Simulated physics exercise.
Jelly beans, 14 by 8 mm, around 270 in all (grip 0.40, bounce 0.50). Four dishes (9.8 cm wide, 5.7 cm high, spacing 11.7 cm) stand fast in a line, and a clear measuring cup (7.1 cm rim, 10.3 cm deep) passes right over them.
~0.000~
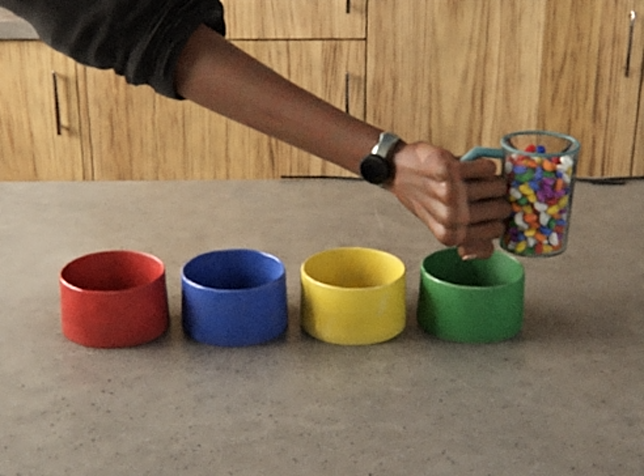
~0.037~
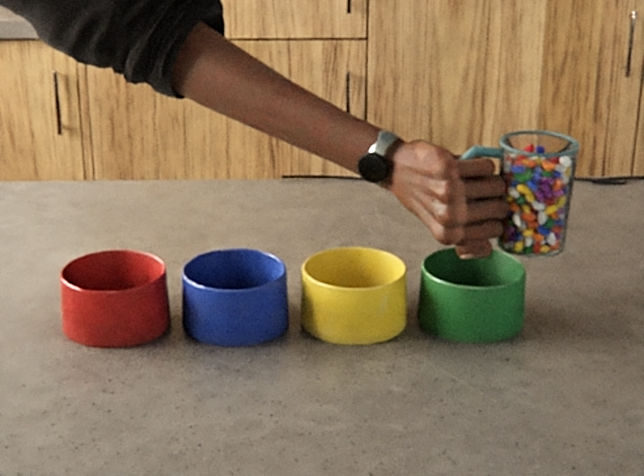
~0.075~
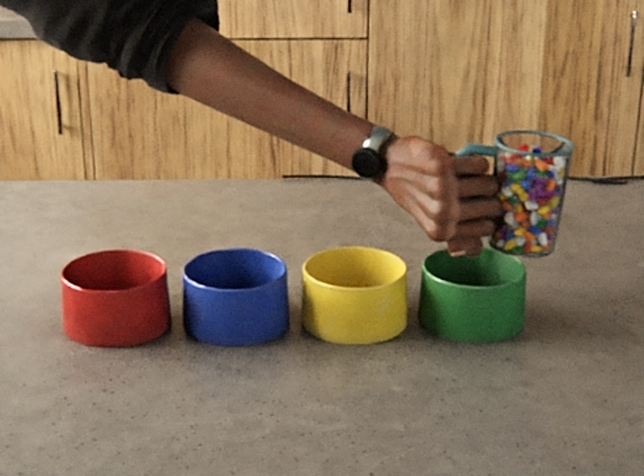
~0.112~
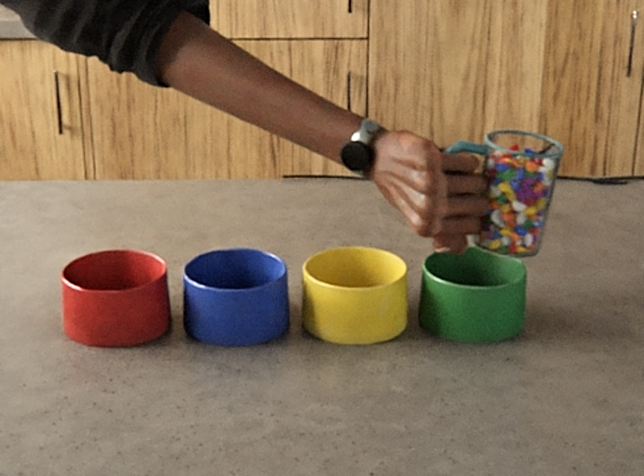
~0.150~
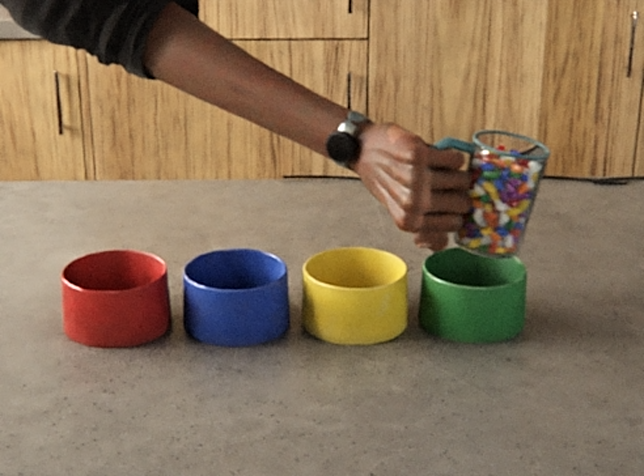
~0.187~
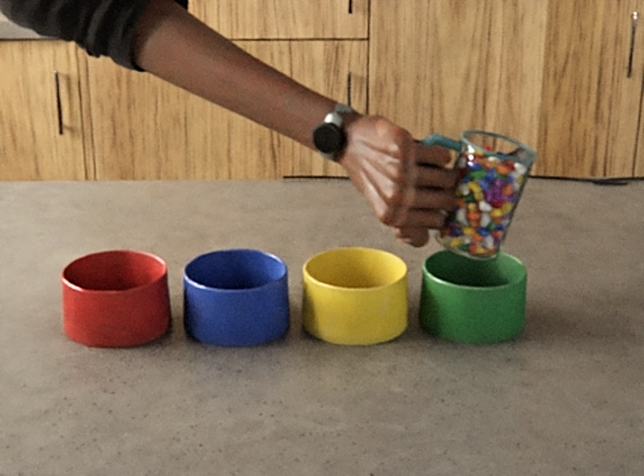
Clear measuring cup of colourful jelly beans moving left in a person's hand above a green dish, tilting slightly to the right.
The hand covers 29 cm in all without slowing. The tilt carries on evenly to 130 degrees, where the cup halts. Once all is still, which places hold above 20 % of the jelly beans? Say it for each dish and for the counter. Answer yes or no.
Red dish: No; blue dish: Yes; green dish: No; yellow dish: No; on the counter: Yes.
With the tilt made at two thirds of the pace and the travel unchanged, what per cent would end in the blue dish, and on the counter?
Then: Blue 40; counter 50.
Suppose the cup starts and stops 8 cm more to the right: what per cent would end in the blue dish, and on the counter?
Then: Blue 0, counter 0.
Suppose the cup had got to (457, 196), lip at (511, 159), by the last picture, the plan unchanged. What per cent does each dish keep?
Red 0, blue 50, green 0, yellow 10.
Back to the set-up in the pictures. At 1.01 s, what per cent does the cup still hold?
About 90 per cent.
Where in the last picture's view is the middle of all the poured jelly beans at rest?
Around (275, 313).
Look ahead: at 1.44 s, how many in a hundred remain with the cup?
Roughly 0 per cent.
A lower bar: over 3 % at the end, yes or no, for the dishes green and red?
Green no; red no.
After 0.68 s, tilt 69 degrees; cup holds 100 %.
After 1.01 s, tilt 106 degrees; cup holds 90 %.
After 1.44 s, tilt 130 degrees; cup holds 0 %, blue 45 %, yellow 10 %.
In the end, at 2.5 s, red 0 %, blue 45 %, green 0 %, yellow 10 %, counter 45 %.
